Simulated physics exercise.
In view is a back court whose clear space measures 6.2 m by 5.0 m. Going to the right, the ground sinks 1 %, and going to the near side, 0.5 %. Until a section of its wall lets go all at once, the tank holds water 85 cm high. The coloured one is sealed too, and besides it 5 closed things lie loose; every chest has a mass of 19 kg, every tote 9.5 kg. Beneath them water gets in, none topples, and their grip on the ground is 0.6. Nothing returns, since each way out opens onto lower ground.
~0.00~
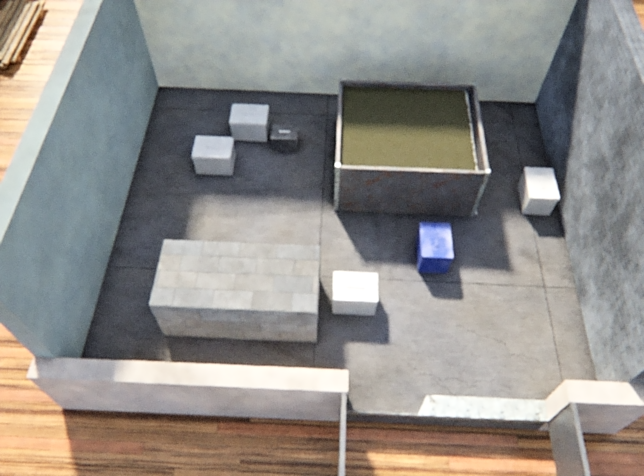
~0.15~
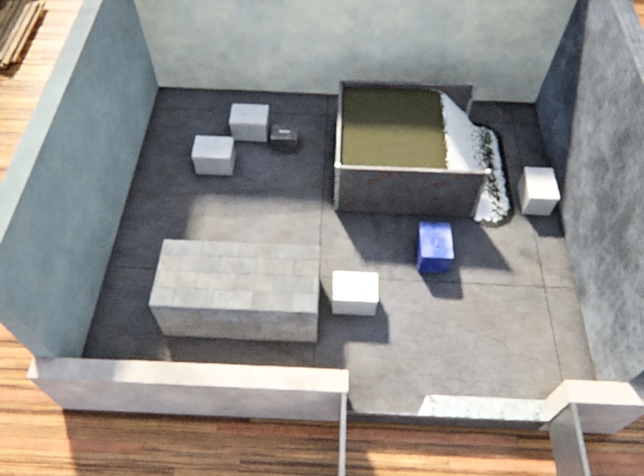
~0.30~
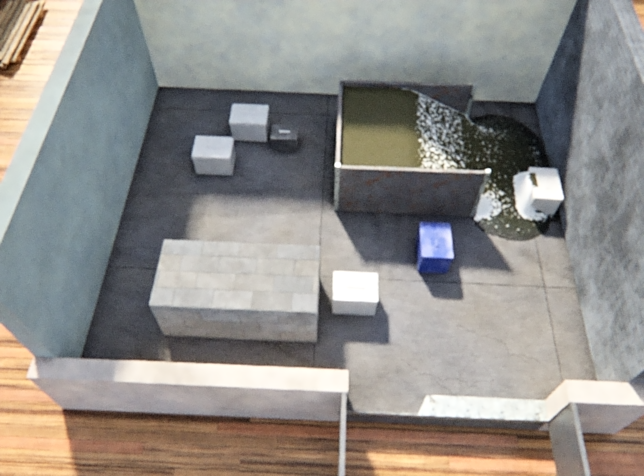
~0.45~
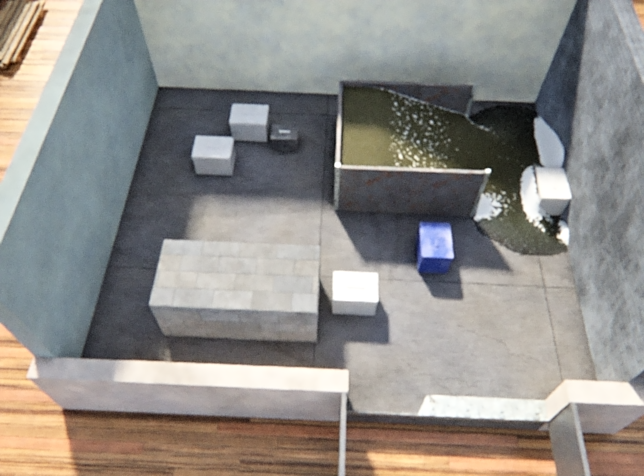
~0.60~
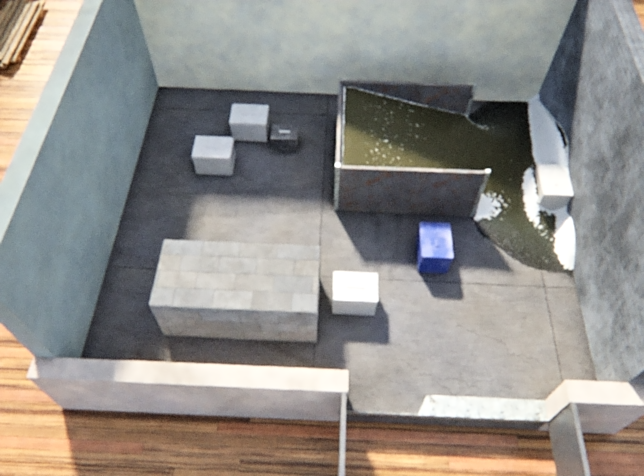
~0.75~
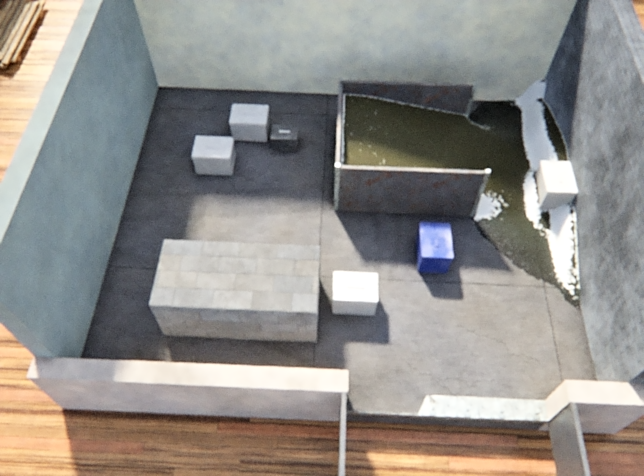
Walled court with water pouring from the open right side of a tank, pushing one white box against the right wall.
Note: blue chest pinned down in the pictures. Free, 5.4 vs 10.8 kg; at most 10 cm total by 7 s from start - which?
It's likely that the extra mass is necessary.
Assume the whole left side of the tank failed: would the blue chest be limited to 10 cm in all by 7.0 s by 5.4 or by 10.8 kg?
So both picks fail.
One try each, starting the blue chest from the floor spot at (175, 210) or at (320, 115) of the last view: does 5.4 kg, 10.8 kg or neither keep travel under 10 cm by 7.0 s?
One by one: No mass suffices; no mass suffices.
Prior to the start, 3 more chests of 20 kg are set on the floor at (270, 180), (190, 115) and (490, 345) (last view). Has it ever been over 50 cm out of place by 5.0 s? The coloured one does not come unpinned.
Taking them one by one: Below the mark; above the mark; above the mark.
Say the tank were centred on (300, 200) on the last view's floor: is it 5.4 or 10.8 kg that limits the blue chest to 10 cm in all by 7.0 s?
Then neither weight holds it.
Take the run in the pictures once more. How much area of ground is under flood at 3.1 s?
I'd estimate close to 19 m2.
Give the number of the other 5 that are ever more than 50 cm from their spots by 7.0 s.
The number is 1.
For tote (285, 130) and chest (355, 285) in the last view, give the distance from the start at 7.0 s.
Net shift, one by one: 0 cm / 0 cm.
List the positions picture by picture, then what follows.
The blue chest at (436, 240), on the bottom; water covers 3.1 m2; 0 of 6 have shifted, in the first picture.
The blue chest at (436, 240) rests on the ground; water covers 4.1 m2; 0 of 6 have shifted, in the second picture.
The blue chest at (436, 240) rests on the ground; 5.5 m2 under water; 1 of 6 have shifted, in the third picture.
The blue chest at (436, 240), on the bottom; water covers 6.4 m2; 1 of 6 have shifted, in the fourth picture.
The blue chest at (436, 240) rests on the ground; 6.7 m2 under water; 1 of 6 have shifted, in the fifth picture.
The blue chest at (436, 240), on the bottom; water covers 7.0 m2; 1 of 6 have shifted, in the sixth picture.
After 1.4 s the blue chest would be 0 cm from its start with 5.4 kg and 0 cm from its start with 10.8 kg; 0 cm of water round it then.
After 3.1 s the blue chest would be 8 cm from its start with 5.4 kg and 0 cm from its start with 10.8 kg; 1 cm of water round it then.
After 4.9 s the blue chest would be 8 cm from its start with 5.4 kg and 0 cm from its start with 10.8 kg; 1 cm of water round it then.
After 7.0 s the blue chest would be 14 cm from its start with 5.4 kg and 5 cm from its start with 10.8 kg; 3 cm of water round it then.
